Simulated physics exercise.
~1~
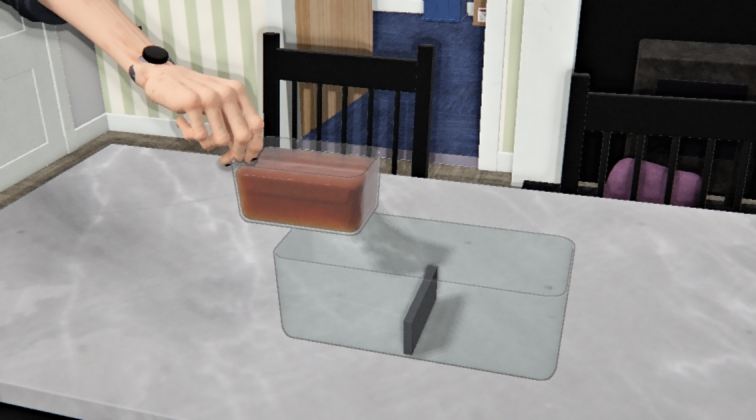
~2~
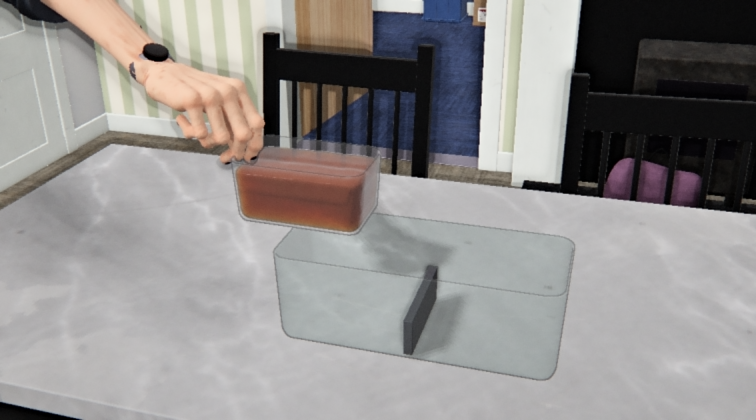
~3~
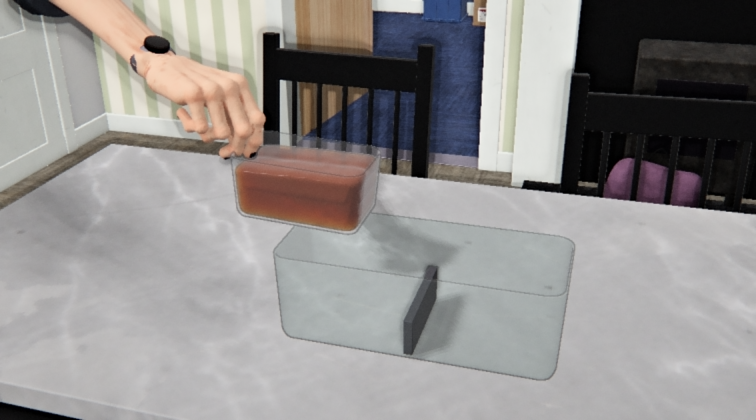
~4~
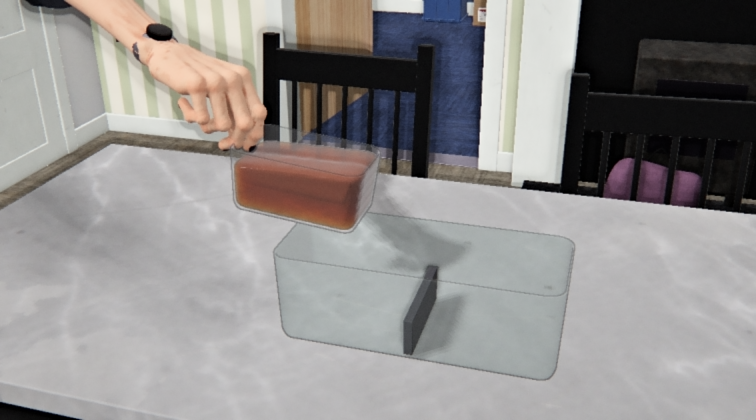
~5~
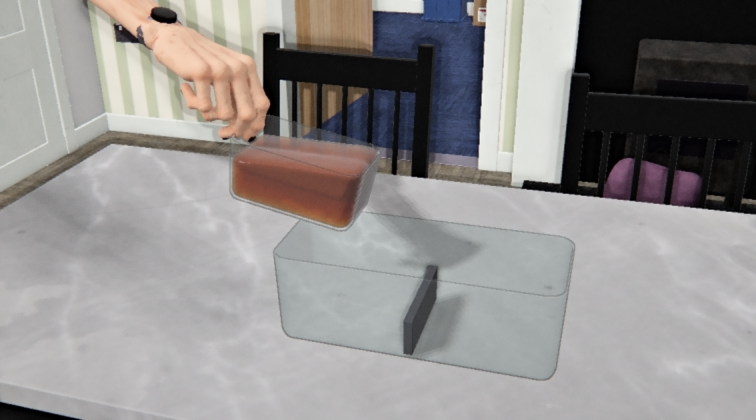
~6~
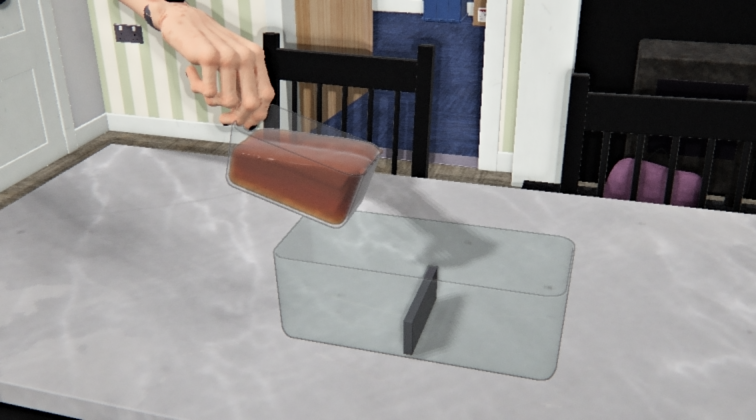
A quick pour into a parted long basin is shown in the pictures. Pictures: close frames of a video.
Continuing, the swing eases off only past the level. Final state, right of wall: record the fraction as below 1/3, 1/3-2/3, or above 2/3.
Recorded: Above 2/3.
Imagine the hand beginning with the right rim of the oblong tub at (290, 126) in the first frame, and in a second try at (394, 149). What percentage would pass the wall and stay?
You'd get 10 percent from the first and 85 percent from the second.
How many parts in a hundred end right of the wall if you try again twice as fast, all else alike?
Roughly 70 percent.
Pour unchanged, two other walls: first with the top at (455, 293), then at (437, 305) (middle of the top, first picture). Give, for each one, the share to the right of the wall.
Roughly 60 % and 70 %.
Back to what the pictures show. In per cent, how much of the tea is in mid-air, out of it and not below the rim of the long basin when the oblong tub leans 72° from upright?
About 40 per cent.
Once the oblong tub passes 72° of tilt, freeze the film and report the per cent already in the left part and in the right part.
On the left 5 per cent, on the right 20 per cent.
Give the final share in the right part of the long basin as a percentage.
Share: Roughly 85 %.
A moment on, the oblong tub is tipped part way and 36 per cent is still to pour, 3 is left of the wall and 21 right of it.
Next, the oblong tub is tipped right over and 4 per cent is still to pour, 8 is left of the wall and 77 right of it.
Then the oblong tub is tipped right over and 0 per cent is still to pour, 9 is left of the wall and 87 right of it.
Later the oblong tub is tipped right over and 0 per cent is still to pour, 9 is left of the wall and 87 right of it.
Finally, 9 per cent lies left of the wall, 87 right of it and 4 outside.
